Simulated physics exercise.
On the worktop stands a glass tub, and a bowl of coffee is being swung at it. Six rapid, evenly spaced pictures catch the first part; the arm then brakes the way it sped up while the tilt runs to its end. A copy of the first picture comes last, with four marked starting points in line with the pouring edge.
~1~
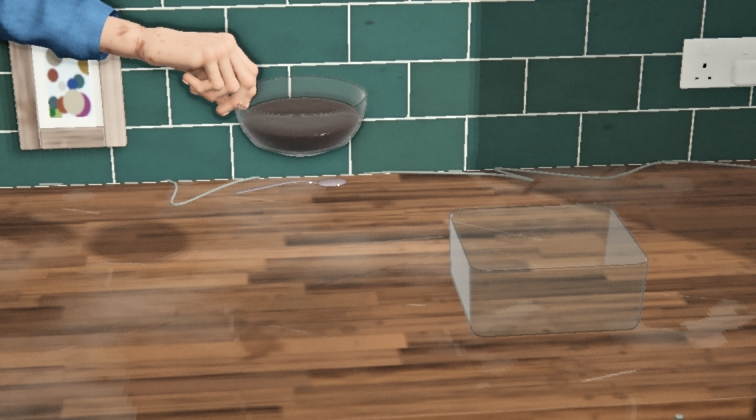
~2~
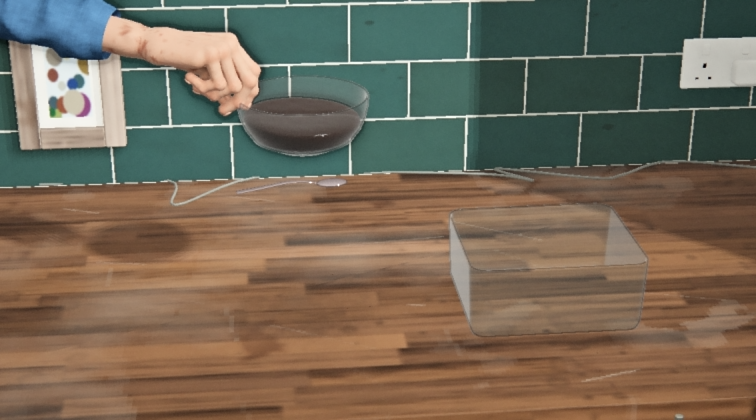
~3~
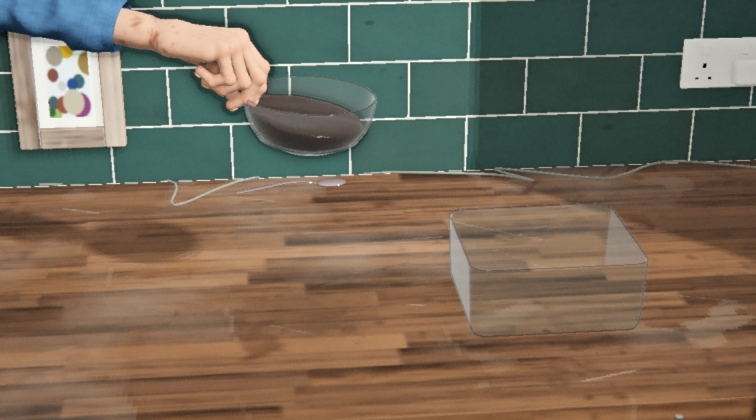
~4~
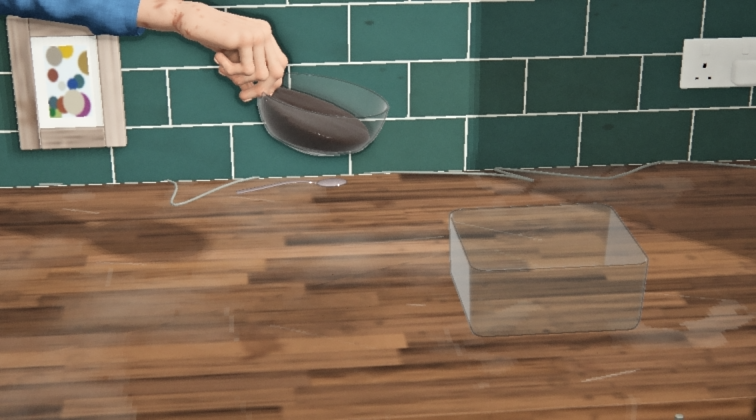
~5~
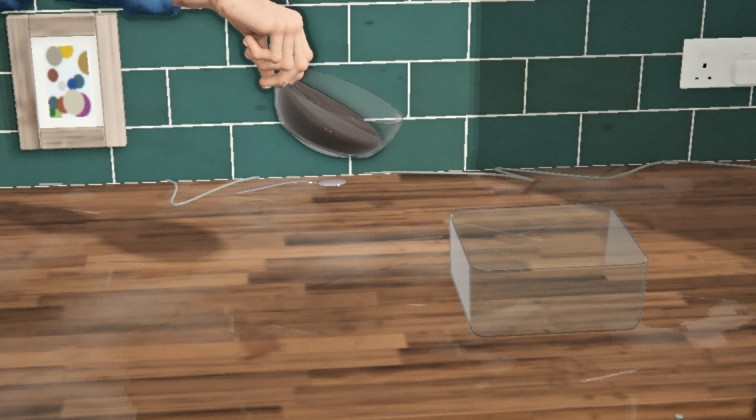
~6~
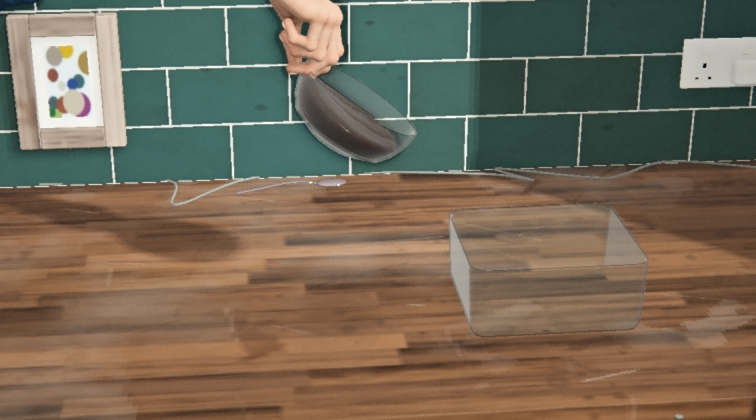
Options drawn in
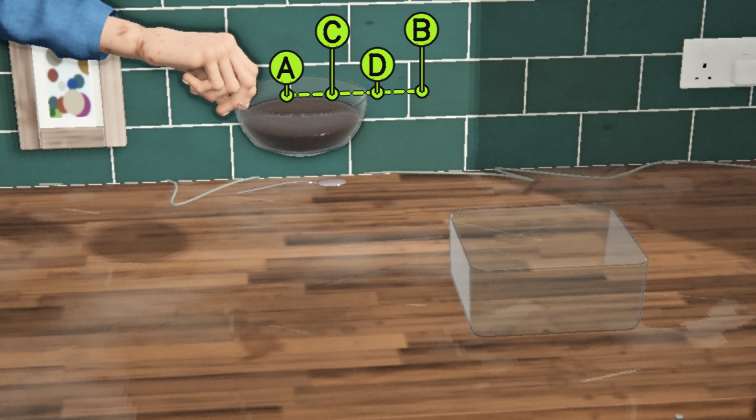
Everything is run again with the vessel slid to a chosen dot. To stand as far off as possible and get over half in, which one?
Use spot A.
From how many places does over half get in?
All four.
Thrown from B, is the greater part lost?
No, not at all.
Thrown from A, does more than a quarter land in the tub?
Yes, it does.
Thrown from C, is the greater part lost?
No.
On the marked copy, A at (286, 95); B at (421, 91); C at (332, 93); D at (377, 92).
With A, about 69 % lands in the tub, 13 % falls short and 18 % goes beside or beyond.
With B, about 80 % lands in the tub, 3 % falls short and 17 % goes beside or beyond.
With C, about 72 % lands in the tub, 6 % falls short and 22 % goes beside or beyond.
With D, about 85 % lands in the tub, 11 % falls short and 3 % goes beside or beyond.
